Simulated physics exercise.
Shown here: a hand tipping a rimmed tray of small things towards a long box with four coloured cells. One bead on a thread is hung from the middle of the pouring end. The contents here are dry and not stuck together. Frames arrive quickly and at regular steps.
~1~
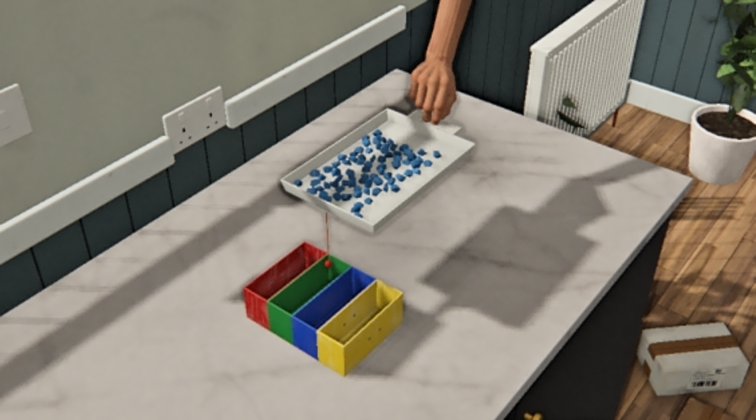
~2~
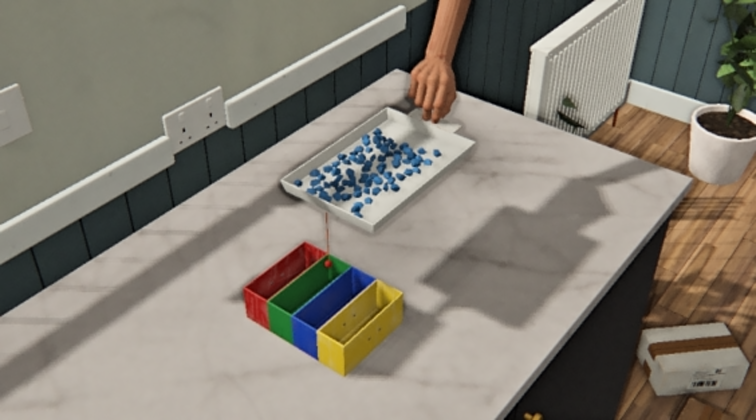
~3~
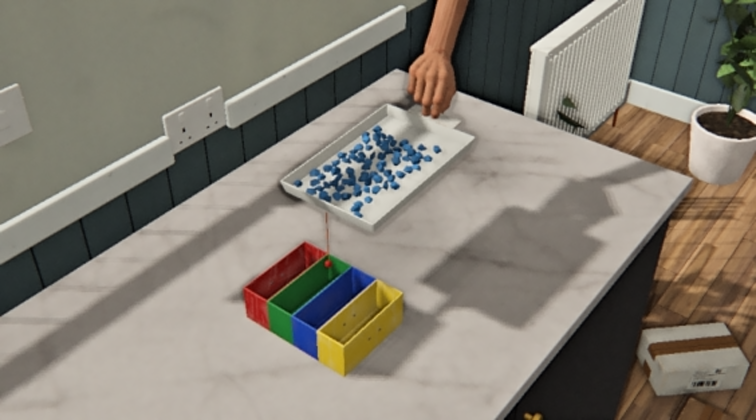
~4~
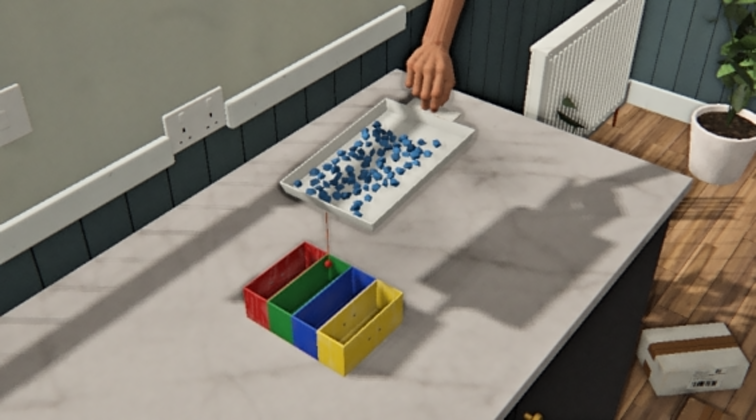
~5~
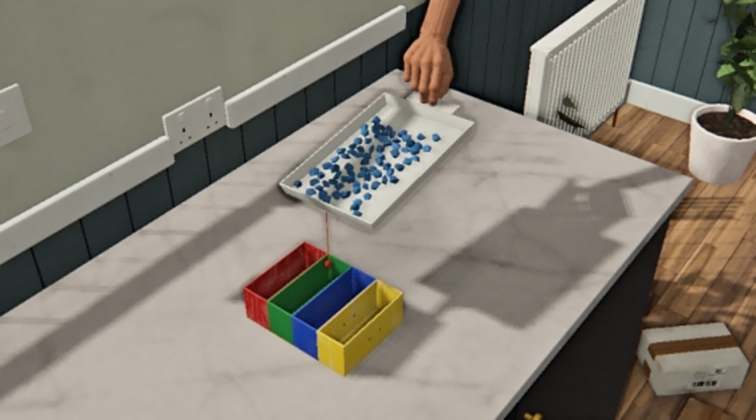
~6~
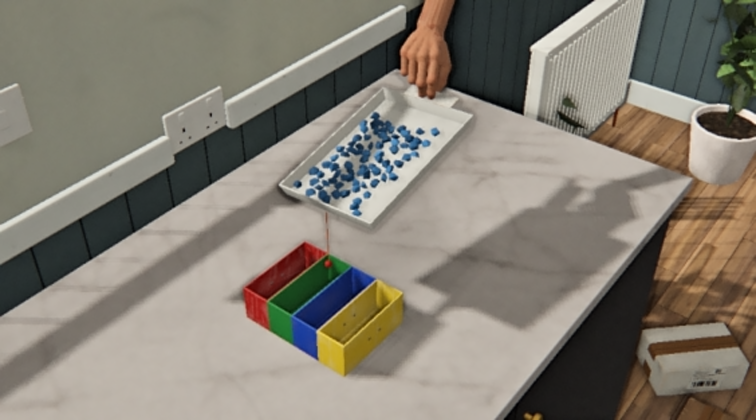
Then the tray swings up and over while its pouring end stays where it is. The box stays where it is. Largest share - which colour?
Red cell.
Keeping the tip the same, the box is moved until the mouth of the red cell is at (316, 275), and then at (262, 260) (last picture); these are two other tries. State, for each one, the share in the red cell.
Trial 1 20%, trial 2 40%.
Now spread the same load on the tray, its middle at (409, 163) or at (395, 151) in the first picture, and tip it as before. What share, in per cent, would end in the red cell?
In order, about 50 and 40 in a hundred.
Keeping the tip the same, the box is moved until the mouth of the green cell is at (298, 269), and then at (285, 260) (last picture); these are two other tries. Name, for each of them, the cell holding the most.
Try 1 - that red cell; try 2 - green.
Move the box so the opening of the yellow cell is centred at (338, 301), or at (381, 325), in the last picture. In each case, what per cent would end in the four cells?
Close to 90 in a hundred, then close to 20 in a hundred.
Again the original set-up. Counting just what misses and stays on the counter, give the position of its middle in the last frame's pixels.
Their middle ends up at roughly (242, 283).
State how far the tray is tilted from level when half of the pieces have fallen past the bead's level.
90° or so.
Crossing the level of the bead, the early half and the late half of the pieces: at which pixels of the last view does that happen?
Roughly (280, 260) first, then roughly (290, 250).
Shortly afterwards, tray tipped steeply; the whole lot on the tray.
Next, tray tipped right over; a little on the tray; near a third in the red cell; a little in the green cell; near half falling or outside the box.
Some moments later, tray tipped past a quarter turn; near half in the red cell; a little in the green cell; near a third falling or outside the box.
In the end, tray tipped past a quarter turn; near half in the red cell; a little in the green cell; none at all in the yellow cell; none at all in the blue cell; near a third outside the box.
